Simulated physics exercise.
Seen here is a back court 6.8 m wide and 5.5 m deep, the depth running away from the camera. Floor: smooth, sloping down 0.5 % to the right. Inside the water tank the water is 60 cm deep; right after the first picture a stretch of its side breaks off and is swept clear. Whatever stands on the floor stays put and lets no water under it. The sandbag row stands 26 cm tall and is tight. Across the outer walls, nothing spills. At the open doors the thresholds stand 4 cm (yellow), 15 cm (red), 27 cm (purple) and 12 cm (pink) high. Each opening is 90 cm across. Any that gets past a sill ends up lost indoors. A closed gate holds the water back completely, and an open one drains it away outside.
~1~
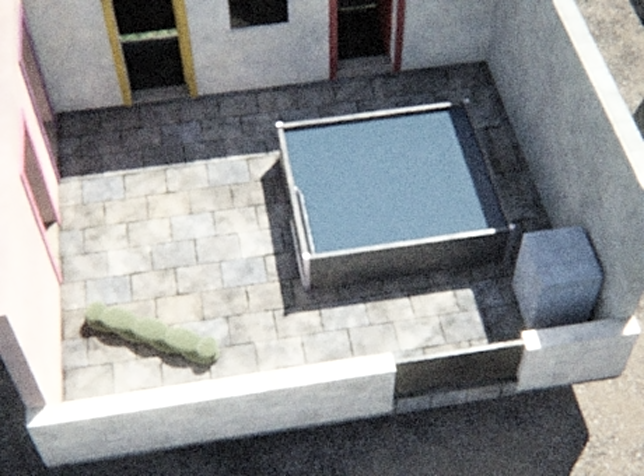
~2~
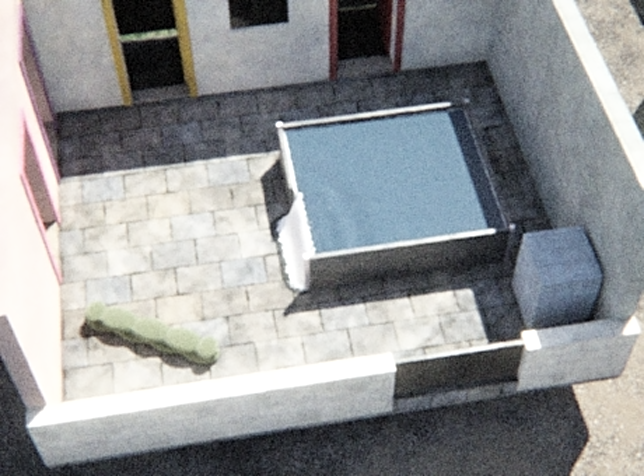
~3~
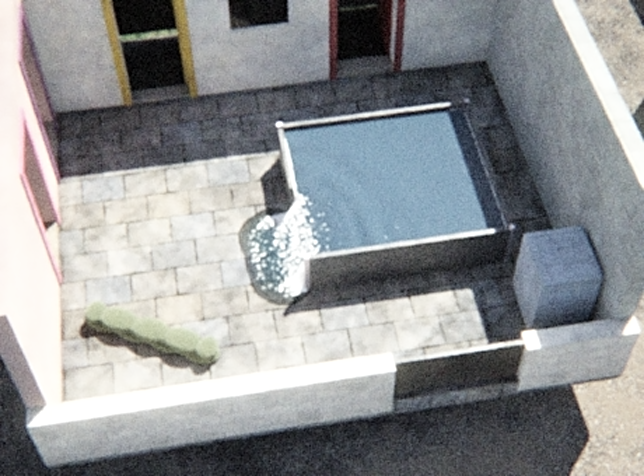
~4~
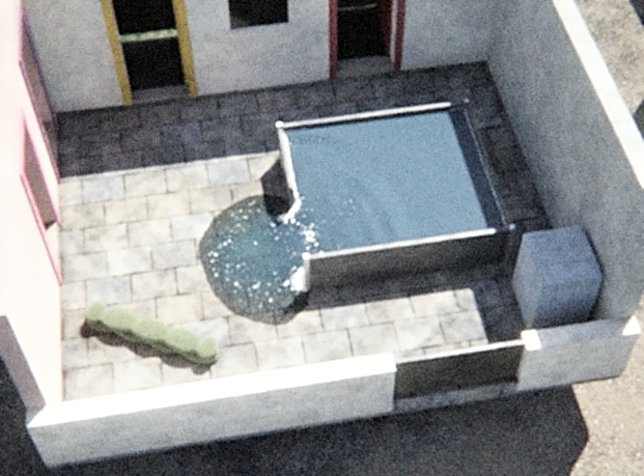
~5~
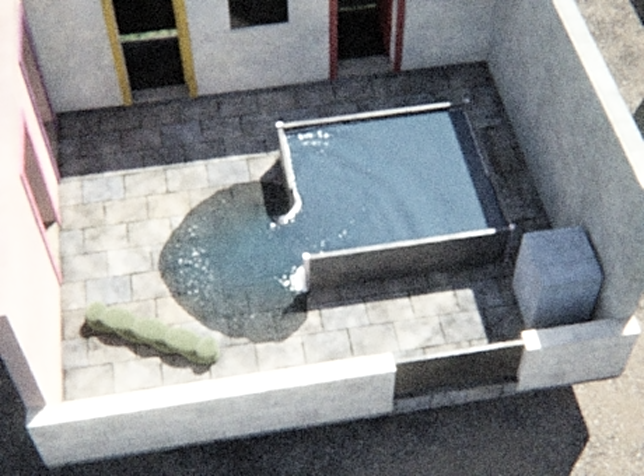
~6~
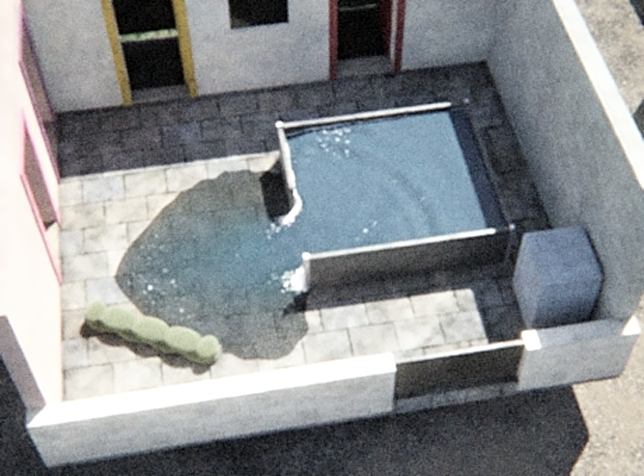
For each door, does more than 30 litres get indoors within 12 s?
Door by door: Yellow door - yes; red door - no; purple door - no; pink door - yes.
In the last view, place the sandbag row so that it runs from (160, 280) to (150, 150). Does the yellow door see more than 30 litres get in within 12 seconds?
Then, for the yellow door, it's higher.
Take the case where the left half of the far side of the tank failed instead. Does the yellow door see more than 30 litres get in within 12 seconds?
Well, at yellow it would be too much.
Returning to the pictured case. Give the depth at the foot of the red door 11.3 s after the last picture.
Roughly 9.5 centimetres.
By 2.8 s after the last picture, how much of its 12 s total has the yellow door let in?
0 per cent, roughly.
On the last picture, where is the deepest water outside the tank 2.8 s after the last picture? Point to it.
In the final picture, near (58, 117).
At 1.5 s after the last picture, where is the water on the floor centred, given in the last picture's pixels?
I'd say somewhere around (311, 231).
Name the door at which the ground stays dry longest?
Last: Red.
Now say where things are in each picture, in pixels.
The water tank at (391, 179) is whole and still, 60 cm deep, in the first picture.
The front is at (286, 219), 0.6 m from the gap at (302, 244); 0.2 m2 of floor is under water; 60 cm left at the back of the water tank, in the second picture.
The front is at (248, 227), 0.9 m from the gap at (302, 244); 0.8 m2 of floor is under water; 60 cm left at the back of the water tank, in the third picture.
Water pours out at (302, 246) and has run 1.3 m, to (206, 243); typically 7 cm deep outside, 60 cm at the water tank's back, in the fourth picture.
Water pours out at (302, 245) and has run 1.8 m, to (167, 252); typically 5 cm deep outside, 60 cm at the water tank's back, in the fifth picture.
The front is at (124, 283), 2.4 m from the gap at (302, 244); 4.7 m2 of floor is under water; 60 cm left at the back of the water tank, in the sixth picture.
Then, 0.7 s after the last picture water covers 30 % of the floor and is deepest (34 cm) near (290, 267); yellow door not reached, red door not reached, purple door not reached, pink door 19 cm at the sill, 2 L in.
Then, 1.5 s after the last picture water covers 40 % of the floor and is deepest (34 cm) near (74, 276); yellow door not reached, red door not reached, purple door 8 cm at the sill, 0 L in, pink door 29 cm at the sill, 43 L in.
Then, 2.8 s after the last picture water covers 50 % of the floor and is deepest (35 cm) near (58, 117); yellow door 9 cm at the sill, 1 L in, red door not reached, purple door 13 cm at the sill, 0 L in, pink door 28 cm at the sill, 179 L in.
Then, 6.3 s after the last picture water covers 90 % of the floor and is deepest (20 cm) near (63, 434); yellow door 10 cm at the sill, 73 L in, red door 4 cm at the sill, 0 L in, purple door 14 cm at the sill, 0 L in, pink door 16 cm at the sill, 295 L in.
Then, 11.3 s after the last picture water covers 95 % of the floor and is deepest (18 cm) near (503, 216); yellow door 9 cm at the sill, 154 L in, red door 10 cm at the sill, 0 L in, purple door 10 cm at the sill, 0 L in, pink door 9 cm at the sill, 304 L in.
